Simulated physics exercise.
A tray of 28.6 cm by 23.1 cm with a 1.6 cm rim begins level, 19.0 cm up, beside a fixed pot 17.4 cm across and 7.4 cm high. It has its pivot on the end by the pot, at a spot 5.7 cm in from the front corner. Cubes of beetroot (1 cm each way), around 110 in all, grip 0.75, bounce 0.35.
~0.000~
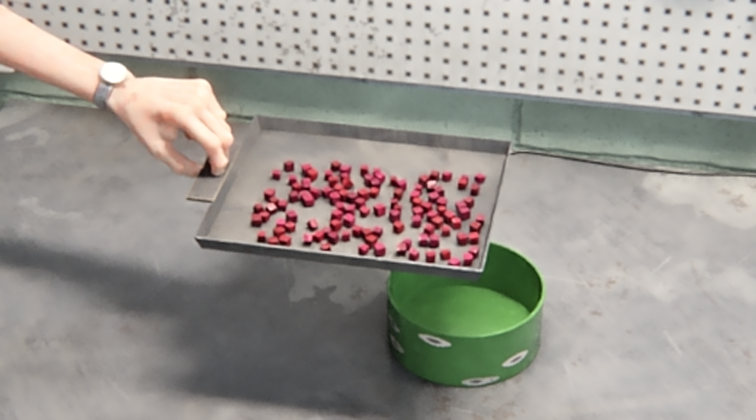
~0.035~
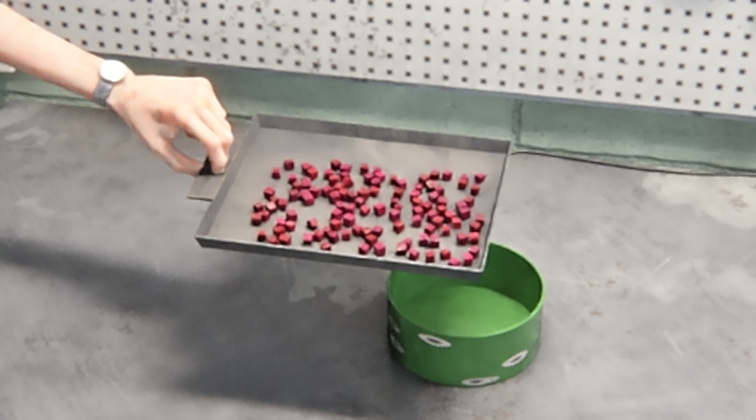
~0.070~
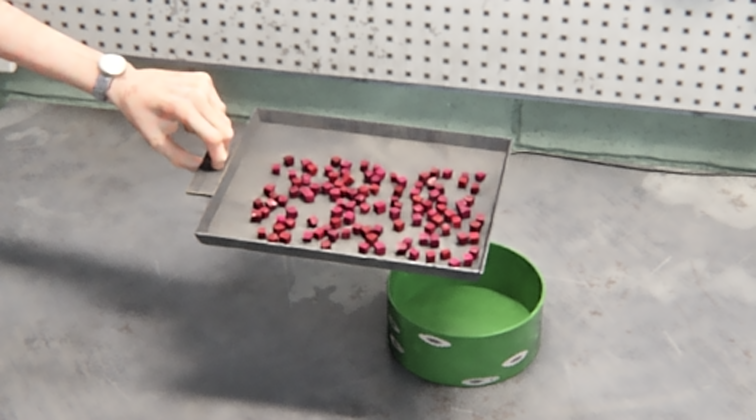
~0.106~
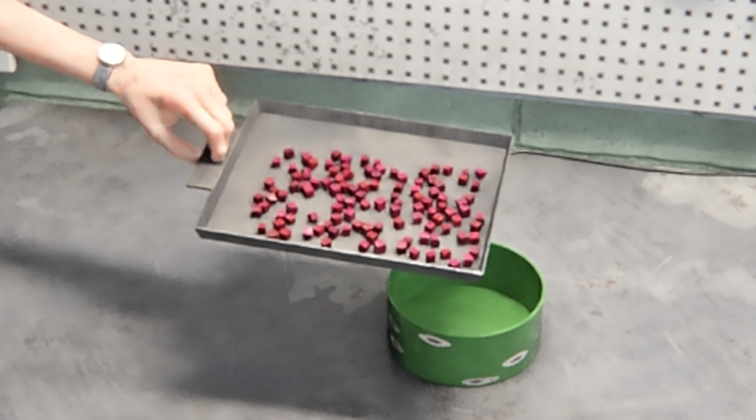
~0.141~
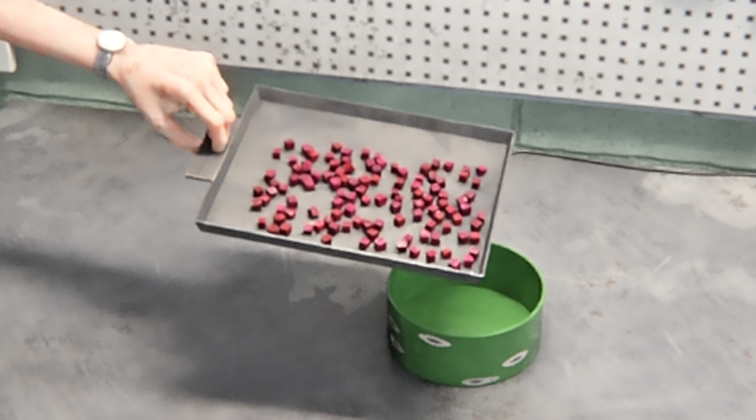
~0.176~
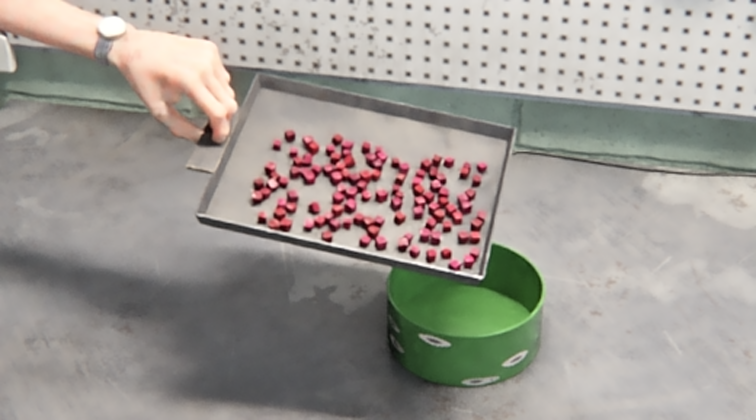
A hand wearing a watch held a gray tray of small red beetroot cubes above a green pot, then raised the left side slightly, so the tray sloped gently down to the right.
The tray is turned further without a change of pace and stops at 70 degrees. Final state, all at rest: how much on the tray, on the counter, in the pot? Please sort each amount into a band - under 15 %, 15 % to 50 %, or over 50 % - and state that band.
Tray: 15 % to 50 %; counter: Over 50 %; pot: Under 15 %.
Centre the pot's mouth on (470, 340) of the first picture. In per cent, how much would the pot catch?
I'd expect near 35 per cent.
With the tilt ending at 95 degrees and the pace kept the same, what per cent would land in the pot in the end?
Estimate: Roughly 0 percent.
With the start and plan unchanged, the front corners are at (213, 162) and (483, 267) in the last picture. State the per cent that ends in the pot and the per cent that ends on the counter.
In the pot: 10 per cent; on the counter: 65 per cent.
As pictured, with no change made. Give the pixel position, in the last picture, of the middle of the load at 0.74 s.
Around (453, 238).
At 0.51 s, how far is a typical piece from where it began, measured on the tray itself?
Displacement on the tray: Roughly 1 cm.
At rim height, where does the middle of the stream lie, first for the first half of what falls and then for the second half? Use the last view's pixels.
Earlier half close to (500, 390), later half at (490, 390) in pixels.
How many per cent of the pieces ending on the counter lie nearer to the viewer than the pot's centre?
100 %.
Then, at 0.51 s, tilt 39 degrees; the tray holds 100 %, the pot 0 %.
After 0.74 s, tilt 59 degrees; the tray holds 95 %, the pot 0 %.
After 1.07 s, tilt 70 degrees; the tray holds 45 %, the pot 0 %.
By 2.2 s all is still; tray 40 %, counter 60 %, pot 0 %.
